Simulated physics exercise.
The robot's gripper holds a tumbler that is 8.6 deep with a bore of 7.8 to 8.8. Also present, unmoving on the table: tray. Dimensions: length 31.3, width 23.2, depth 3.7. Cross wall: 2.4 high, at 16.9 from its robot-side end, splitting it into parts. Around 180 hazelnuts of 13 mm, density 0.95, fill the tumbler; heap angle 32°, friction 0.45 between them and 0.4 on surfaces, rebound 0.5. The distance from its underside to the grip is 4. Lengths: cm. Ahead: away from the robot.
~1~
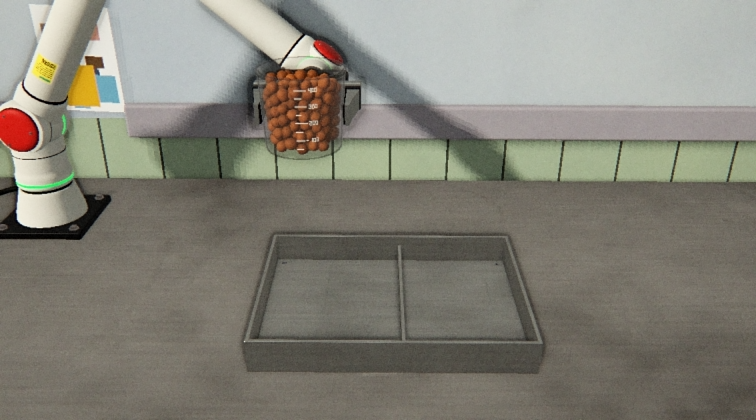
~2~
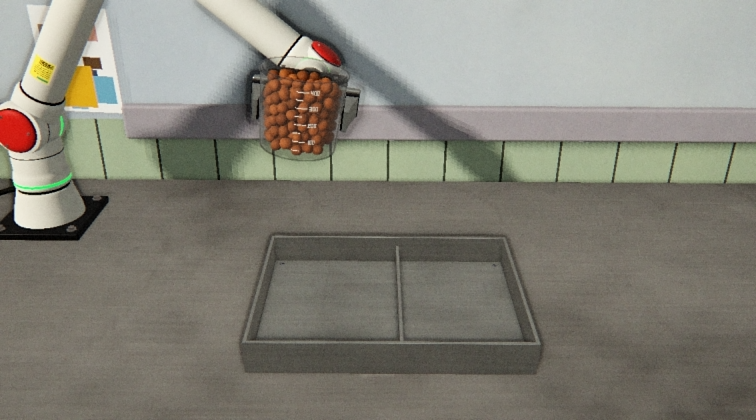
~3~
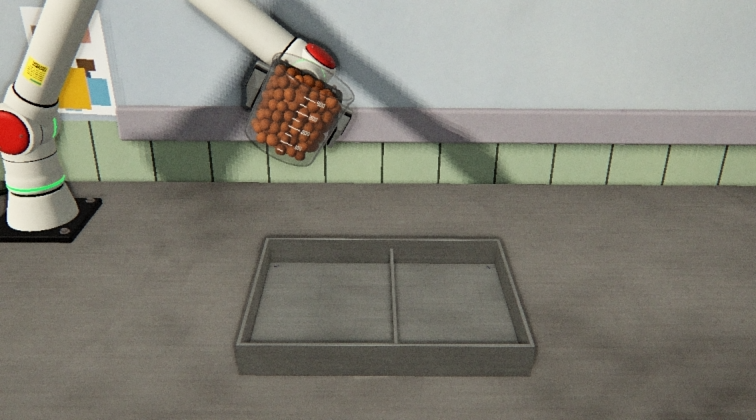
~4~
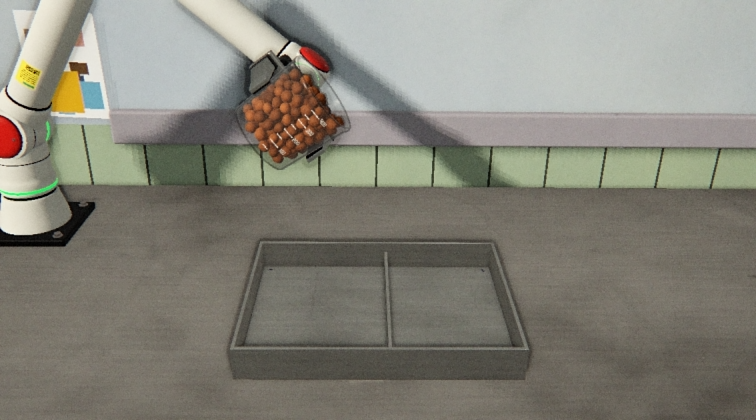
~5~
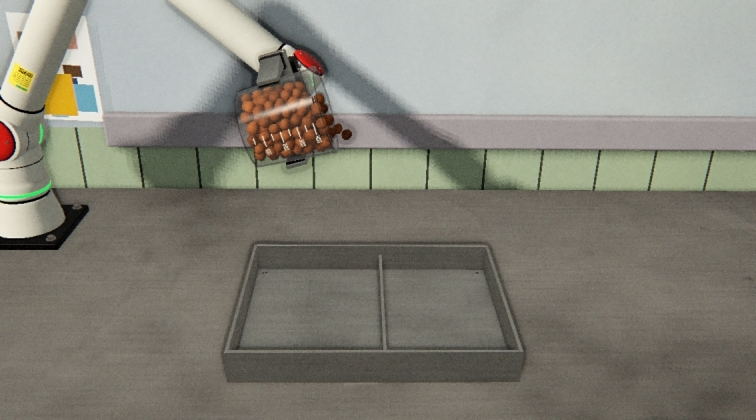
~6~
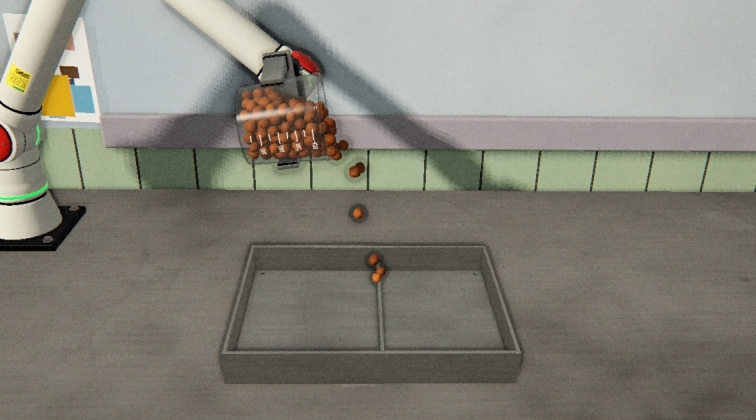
A robot arm's gripper tilts a clear tumbler full of round brown nuts steadily to the right above a gray divided tray on a table, and a few nuts spill from its mouth and drop toward the tray's dividing wall.
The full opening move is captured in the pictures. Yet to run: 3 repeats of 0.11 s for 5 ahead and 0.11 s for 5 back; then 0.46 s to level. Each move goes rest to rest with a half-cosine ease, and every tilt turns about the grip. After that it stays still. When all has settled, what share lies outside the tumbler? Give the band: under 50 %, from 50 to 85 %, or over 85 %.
The share falls over 85 %.
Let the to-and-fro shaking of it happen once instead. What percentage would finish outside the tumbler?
Roughly 80 percent.
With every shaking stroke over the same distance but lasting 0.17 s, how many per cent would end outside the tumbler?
90 %.
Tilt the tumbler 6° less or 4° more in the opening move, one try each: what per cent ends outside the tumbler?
95 and 100 %.
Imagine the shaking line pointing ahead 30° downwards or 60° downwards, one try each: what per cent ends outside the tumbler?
Estimates, in order: 80 % then 55 %.
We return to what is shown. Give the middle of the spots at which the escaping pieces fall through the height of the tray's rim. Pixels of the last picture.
Near (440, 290).
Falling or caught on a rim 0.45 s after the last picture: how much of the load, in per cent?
About 17 per cent.
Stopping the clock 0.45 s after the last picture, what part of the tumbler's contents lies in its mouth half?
My estimate is near 95 per cent.
Then, 0.45 s on, tilted 82° forward, highest piece 24 above the table; 110 in the far-side part, 20 in the tumbler, 16 in the robot-side part, 5 on the table or floor, 32 in flight or on a rim.
Then, 0.90 s on, tilted 39° forward, highest piece 25 above the table; 134 in the far-side part, 28 in the robot-side part, 11 on the table or floor, 7 in the tumbler, 3 in flight or on a rim.
Then, 1.32 s on, level, highest piece 24 above the table; 136 in the far-side part, 29 in the robot-side part, 11 on the table or floor, 7 in the tumbler.
Then, 2.37 s on, level, highest piece 24 above the table; 136 in the far-side part, 29 in the robot-side part, 11 on the table or floor, 7 in the tumbler.
In the end, 136 in the far-side part, 29 in the robot-side part, 11 on the table or floor, 7 in the tumbler. That is 96 % outside the tumbler.
